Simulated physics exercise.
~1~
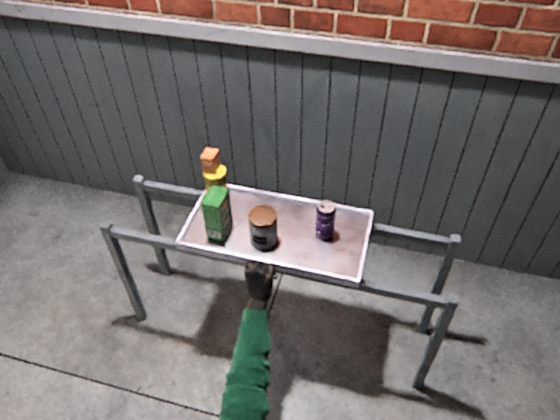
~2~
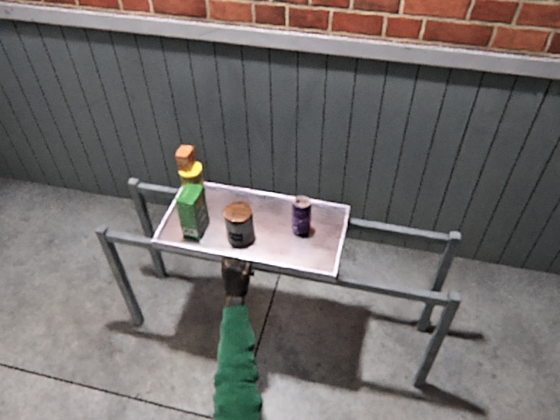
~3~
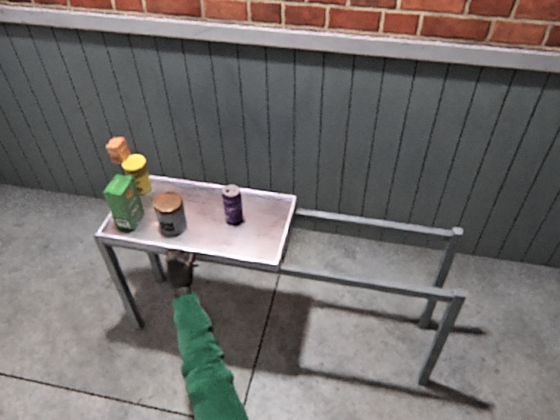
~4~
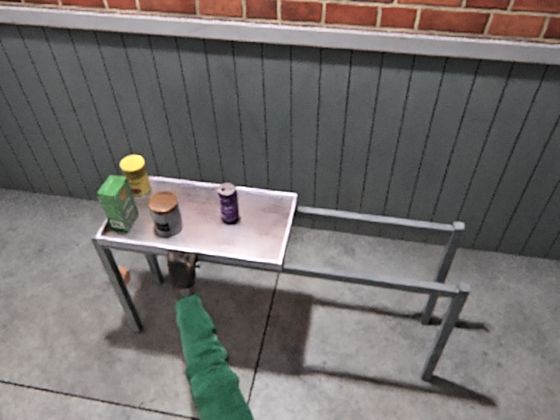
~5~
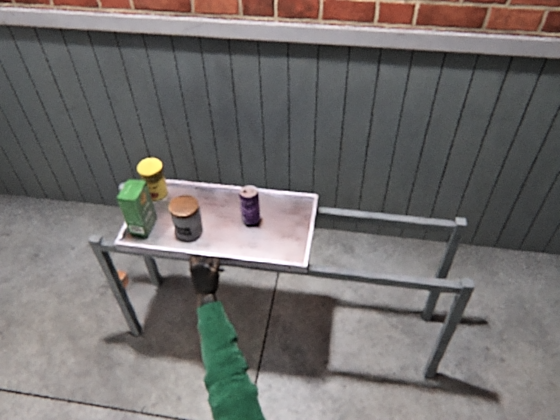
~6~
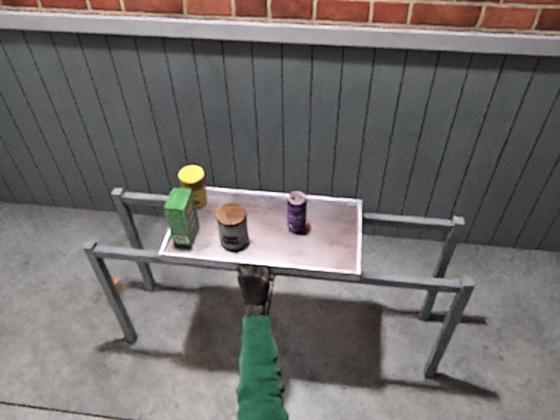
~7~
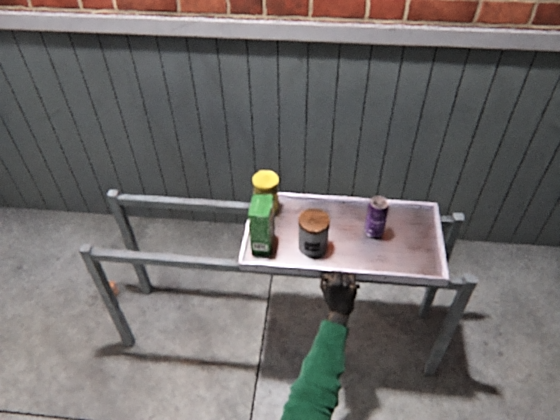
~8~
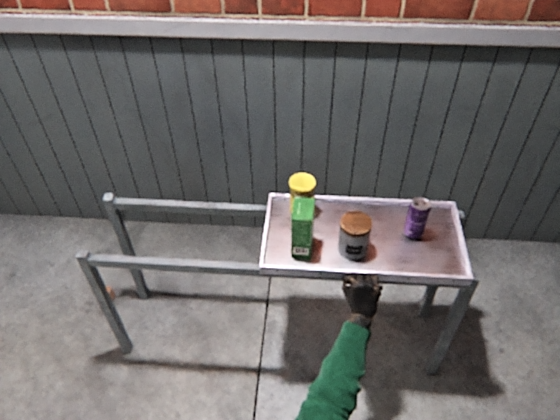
A pale tray on a grey metal frame carries a green packet, a yellow tin, a grey jar, a purple can and an orange carton at the back left. A green-sleeved arm with a dark glove at the tray's front edge moves with it as it slides left. At the left end the orange carton tips off the back corner and drops to the floor, while the other items stay upright. The tray then travels back right, past the middle, to the far end of the frame. It finishes there with four items still standing on it.
